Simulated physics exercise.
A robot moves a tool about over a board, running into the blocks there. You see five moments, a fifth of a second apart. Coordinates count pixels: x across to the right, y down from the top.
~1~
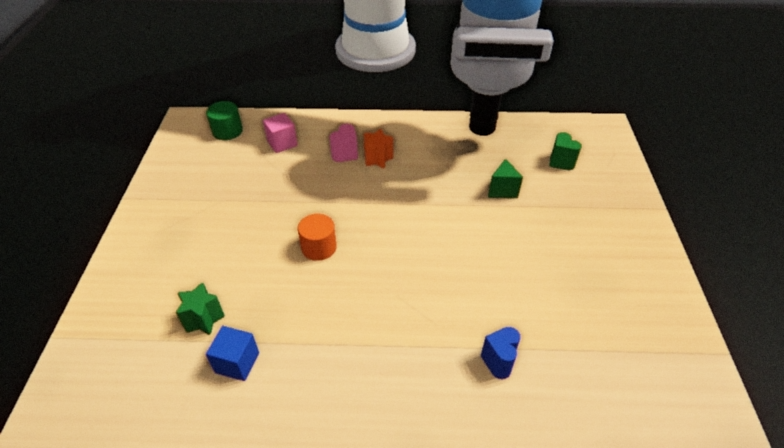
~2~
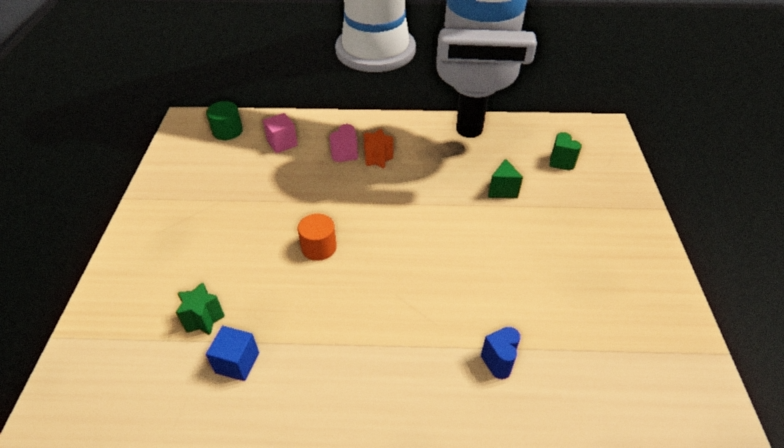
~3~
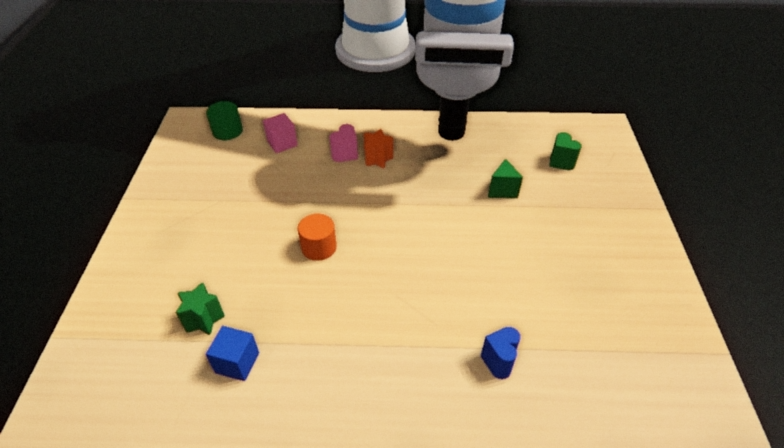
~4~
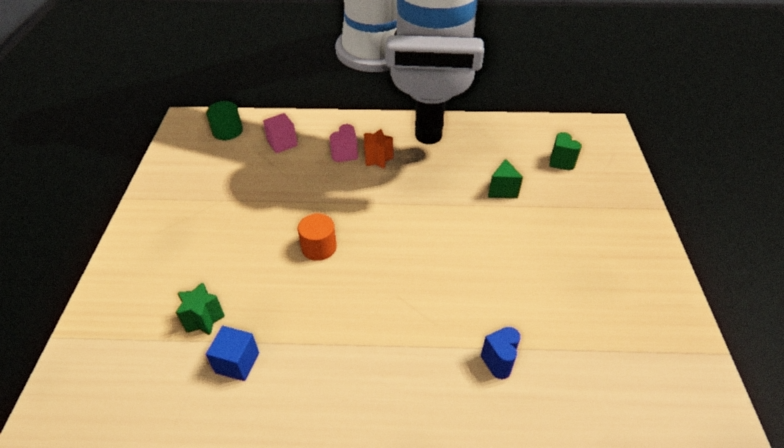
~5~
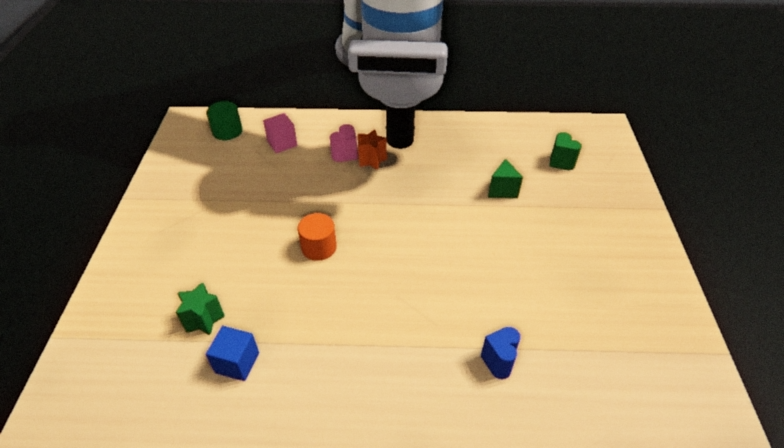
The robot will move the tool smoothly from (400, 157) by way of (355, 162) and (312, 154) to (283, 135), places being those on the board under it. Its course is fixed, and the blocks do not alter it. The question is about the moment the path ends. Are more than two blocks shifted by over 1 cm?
The answer is yes.
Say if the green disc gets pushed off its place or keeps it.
The green disc will not stay where it is.
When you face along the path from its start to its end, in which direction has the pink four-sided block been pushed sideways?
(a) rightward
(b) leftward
The one that fits is a, rightward.
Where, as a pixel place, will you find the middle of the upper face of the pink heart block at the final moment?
Final place: (259, 103).
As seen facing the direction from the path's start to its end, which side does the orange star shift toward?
Left side.
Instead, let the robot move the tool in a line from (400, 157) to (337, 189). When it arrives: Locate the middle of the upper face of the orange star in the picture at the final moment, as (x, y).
At pixel (327, 150).
On the path given first. One third of the way, tool (353, 146); pink heart block (314, 129), turned 55° clockwise; orange star (327, 143), turned 30° clockwise.
Two thirds of the way, tool (310, 138); pink four-sided block (268, 116), turned 45° anticlockwise; pink heart block (290, 119), turned 115° clockwise; orange star (292, 145), turned 10° anticlockwise.
At the end, tool (280, 120); green disc (208, 108); pink four-sided block (236, 104), turned 60° anticlockwise; pink heart block (259, 103), turned 100° clockwise; orange star (290, 143), turned 35° anticlockwise.
